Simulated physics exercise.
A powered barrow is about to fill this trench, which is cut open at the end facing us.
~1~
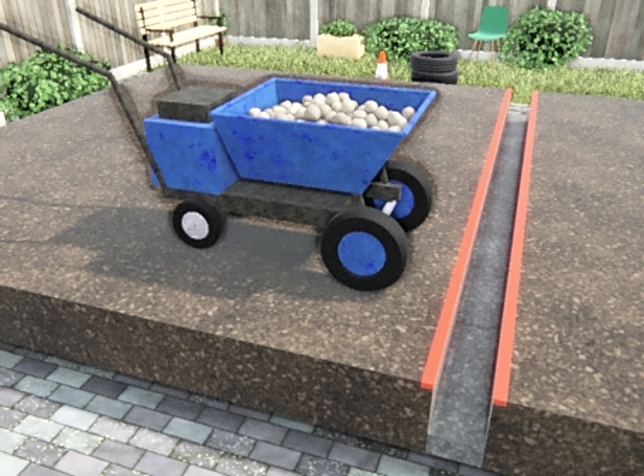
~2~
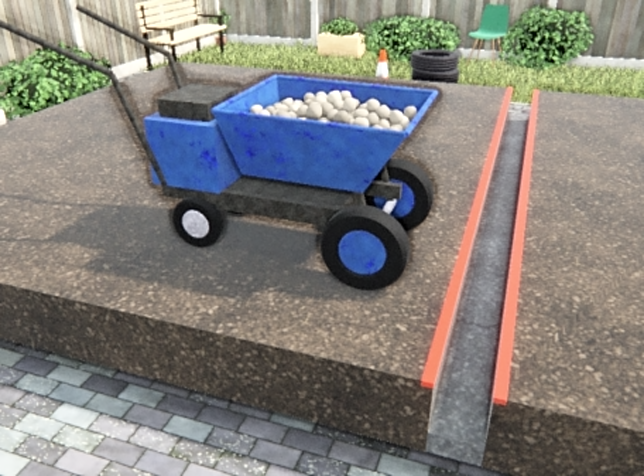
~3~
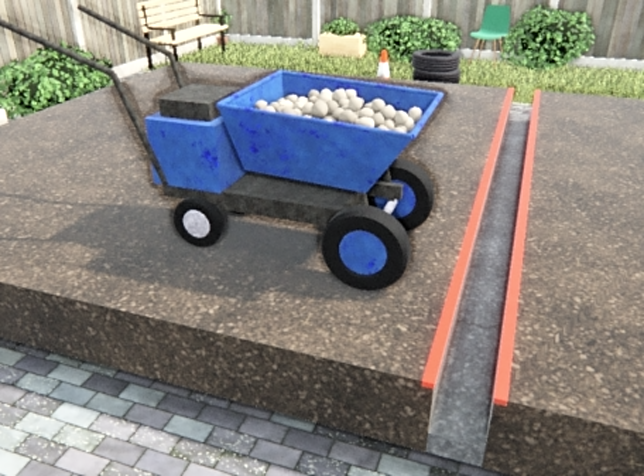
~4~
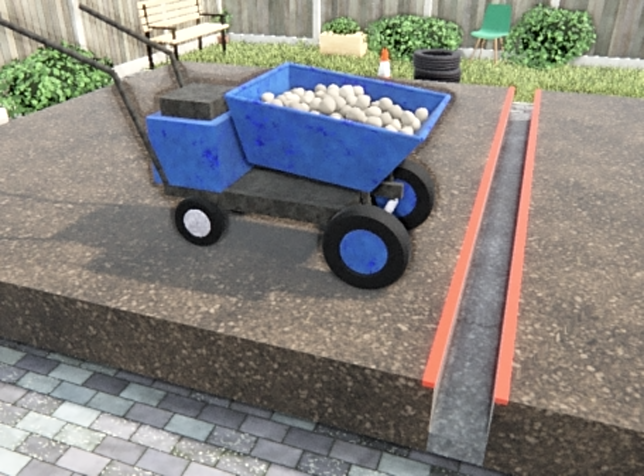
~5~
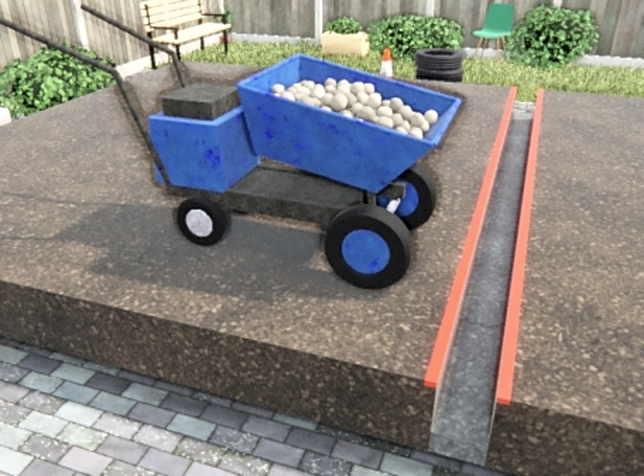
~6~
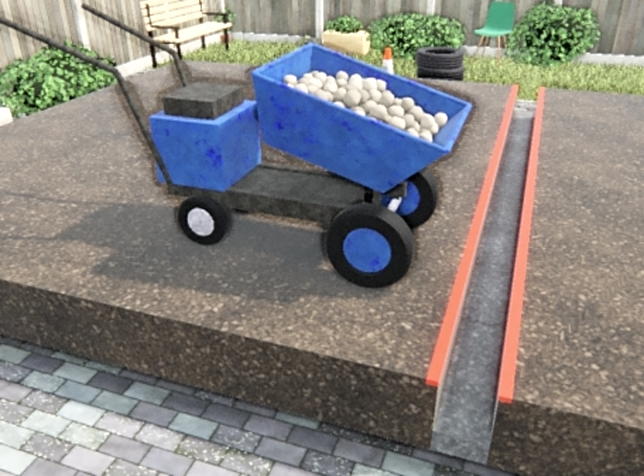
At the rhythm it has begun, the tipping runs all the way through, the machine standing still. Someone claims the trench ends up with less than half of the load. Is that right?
Right.
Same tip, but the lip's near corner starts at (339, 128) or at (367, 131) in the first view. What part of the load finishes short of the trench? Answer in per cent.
Some 10 % then some 0 %.
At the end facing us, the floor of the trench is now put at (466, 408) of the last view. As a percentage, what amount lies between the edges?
It comes out near 20 percent.
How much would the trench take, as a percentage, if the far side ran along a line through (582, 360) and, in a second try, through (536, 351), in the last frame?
The first try lands around 90 %, the second around 50 %.
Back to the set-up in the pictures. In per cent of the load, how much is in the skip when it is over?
Roughly 5 per cent.
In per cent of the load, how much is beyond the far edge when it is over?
Around 75 per cent.
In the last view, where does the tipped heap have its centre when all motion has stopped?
The centre settles at about (562, 277).
Just after the last frame, skip tipped steeply; every one in the skip.
A moment on, skip tipped right over; the larger part in the skip; just a few in or heaped over the trench; roughly a quarter beyond it; just a few falling.
Further on, skip tipped right over; about a tenth in the skip; about a tenth in or heaped over the trench; the larger part beyond it.
When it is over, skip tipped right over; about a tenth in the skip; roughly a quarter in or heaped over the trench; the larger part beyond it.
